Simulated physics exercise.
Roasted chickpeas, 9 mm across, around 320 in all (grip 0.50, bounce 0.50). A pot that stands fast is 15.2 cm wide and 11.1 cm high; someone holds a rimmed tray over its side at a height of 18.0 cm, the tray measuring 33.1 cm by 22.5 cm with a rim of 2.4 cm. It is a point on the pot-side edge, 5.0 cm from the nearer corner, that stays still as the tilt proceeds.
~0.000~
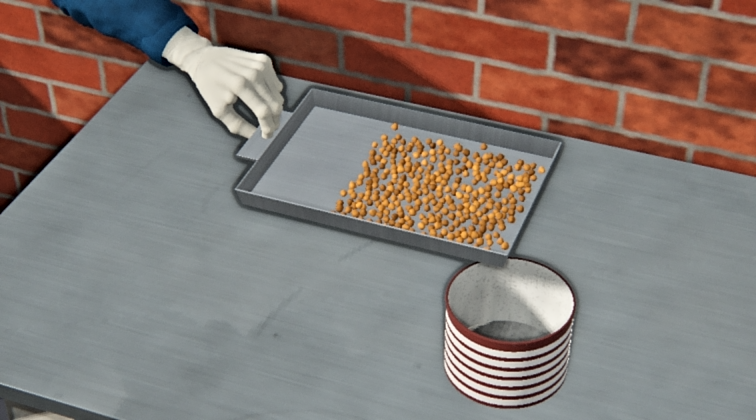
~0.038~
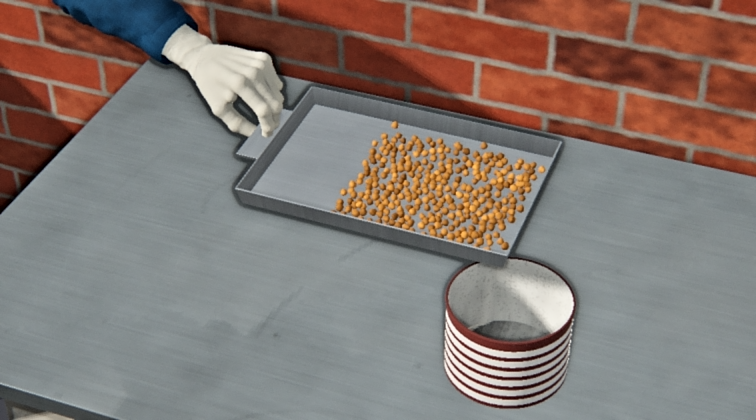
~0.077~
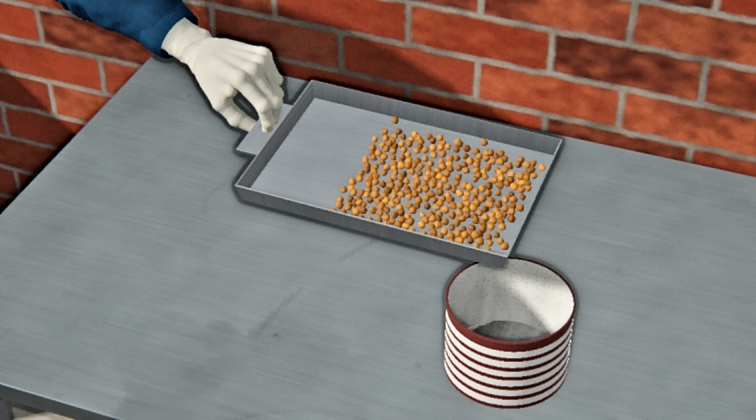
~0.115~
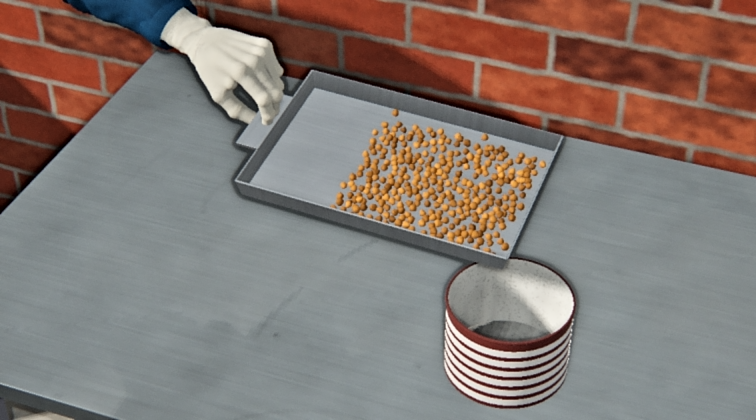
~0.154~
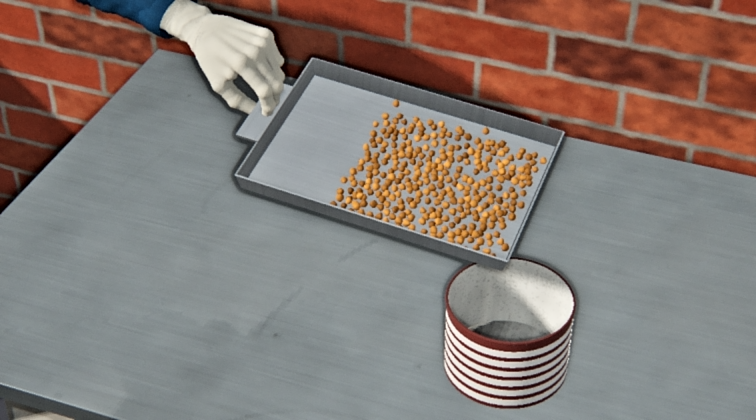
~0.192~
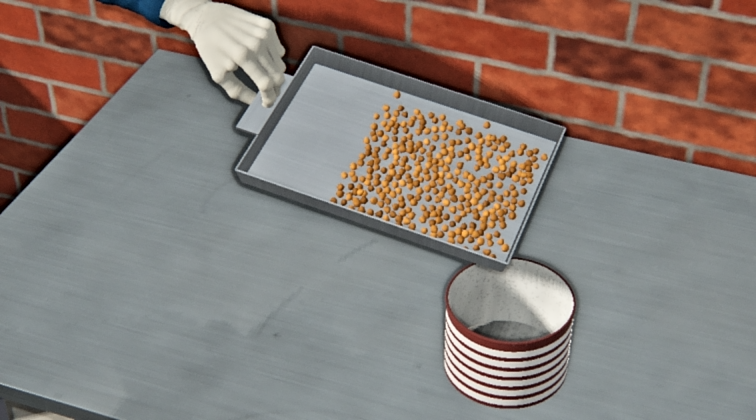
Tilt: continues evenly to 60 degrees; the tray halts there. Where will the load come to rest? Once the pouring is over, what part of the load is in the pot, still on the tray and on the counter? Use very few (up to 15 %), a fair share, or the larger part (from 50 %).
Pot: Very few, left on the tray: The larger part, counter: Very few.
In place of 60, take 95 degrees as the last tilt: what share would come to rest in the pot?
That comes out at some 75 per cent.
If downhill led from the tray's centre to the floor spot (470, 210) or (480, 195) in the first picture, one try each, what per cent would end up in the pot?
About 0 per cent on the first try and 0 per cent on the second.
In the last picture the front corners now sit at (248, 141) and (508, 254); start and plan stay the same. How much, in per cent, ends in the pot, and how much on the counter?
Pot 0 % / counter 5 %.
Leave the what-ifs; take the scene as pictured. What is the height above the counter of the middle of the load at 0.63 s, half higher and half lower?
About 24 centimetres.
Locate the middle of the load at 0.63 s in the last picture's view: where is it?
Look near (464, 188) in the last picture.
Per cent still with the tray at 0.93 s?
Of the load, some 100 percent.
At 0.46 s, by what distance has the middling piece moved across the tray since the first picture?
About 3 cm.
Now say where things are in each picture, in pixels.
The first picture shows tray tilt 0 degrees, front corners at (241, 188) and (503, 251); middle of the pieces at (439, 189); pot at (511, 299).
The second picture shows tray tilt 1 degrees, front corners at (241, 187) and (504, 251); middle of the pieces at (439, 188).
The third picture shows tray tilt 2 degrees, front corners at (241, 184) and (504, 252); middle of the pieces at (439, 186).
The fourth picture shows tray tilt 5 degrees, front corners at (241, 179) and (504, 254), lowest corner right front; middle of the pieces at (440, 183).
The fifth picture shows tray tilt 9 degrees, front corners at (241, 173) and (504, 257), lowest corner right front; middle of the pieces at (440, 179).
The sixth picture shows tray tilt 12 degrees, front corners at (242, 168) and (504, 259), lowest corner right front; middle of the pieces at (441, 175); pot at (511, 299). Its pace works out near 90 degrees a second.
After 0.46 s, tilt 36 degrees; the tray holds 100 %, the pot 0 %.
Then, at 0.63 s, tilt 52 degrees; the tray holds 100 %, the pot 0 %.
After 0.93 s, tilt 60 degrees; the tray holds 100 %, the pot 0 %.
By 1.7 s all is still; pot 0 %, tray 100 %, counter 0 %.
